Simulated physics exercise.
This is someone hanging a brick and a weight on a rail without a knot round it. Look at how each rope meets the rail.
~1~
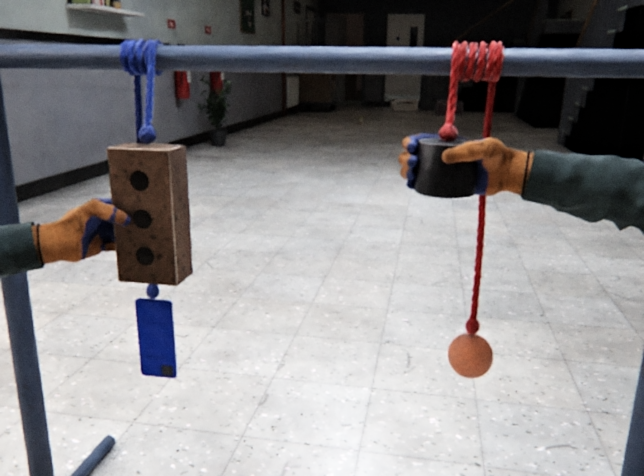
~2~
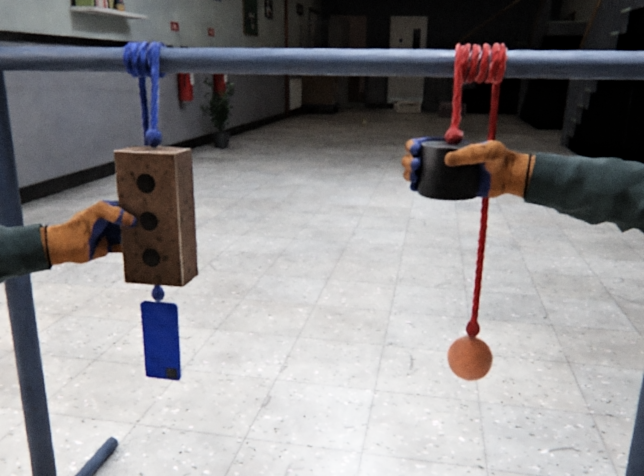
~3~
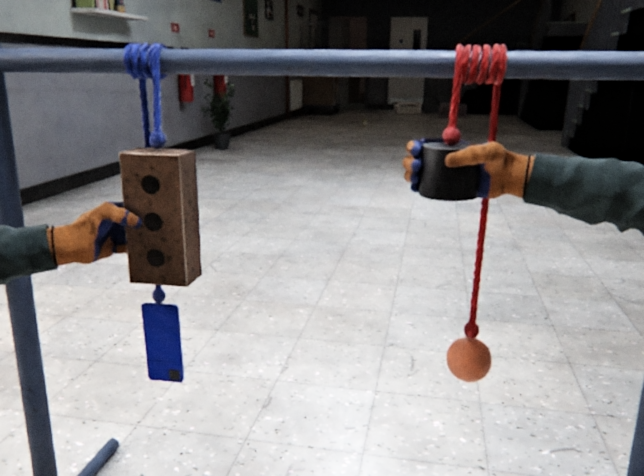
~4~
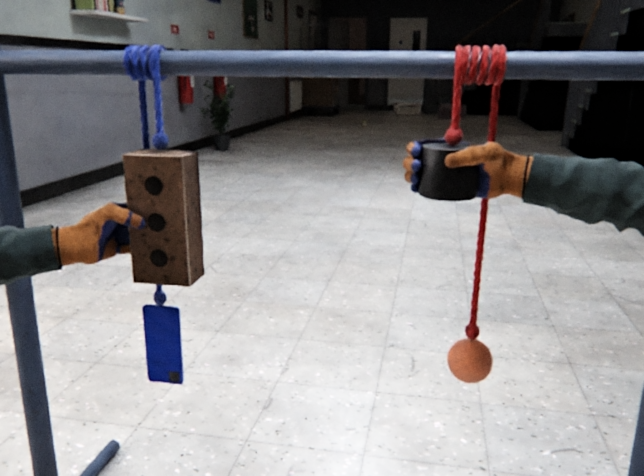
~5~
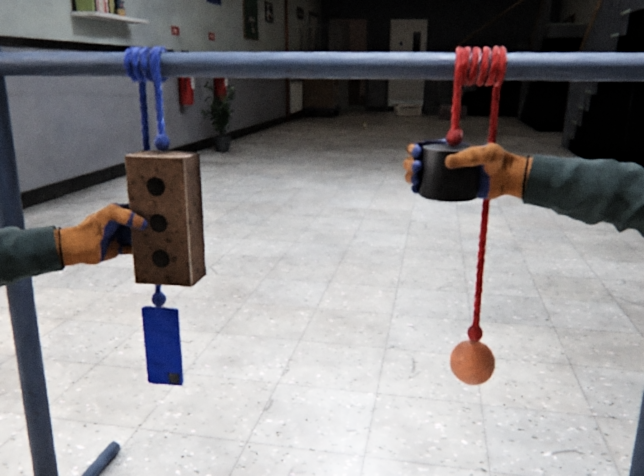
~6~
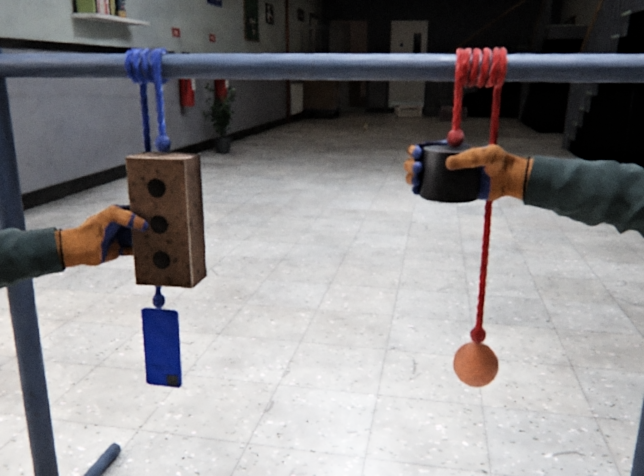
In a dim hall with a pale tiled floor, seen from the front, a blue-grey rail spans the view with ropes wound round it. At left, a gloved hand grips a brown brick on blue rope above a blue phone; at right, another holds a black cylinder on red rope beside a hanging orange ball. The brick and phone shift slightly right, the ball sways faintly, and the view barely moves.
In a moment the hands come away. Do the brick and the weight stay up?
Outcome: The brick stays hanging. The weight is held.
Then, 0.44 s on from there, brick off the floor near (166, 210); weight off the floor near (456, 175).
In the end, brick off the floor near (165, 208); weight off the floor near (455, 171). The brick is held and the weight keeps its height.
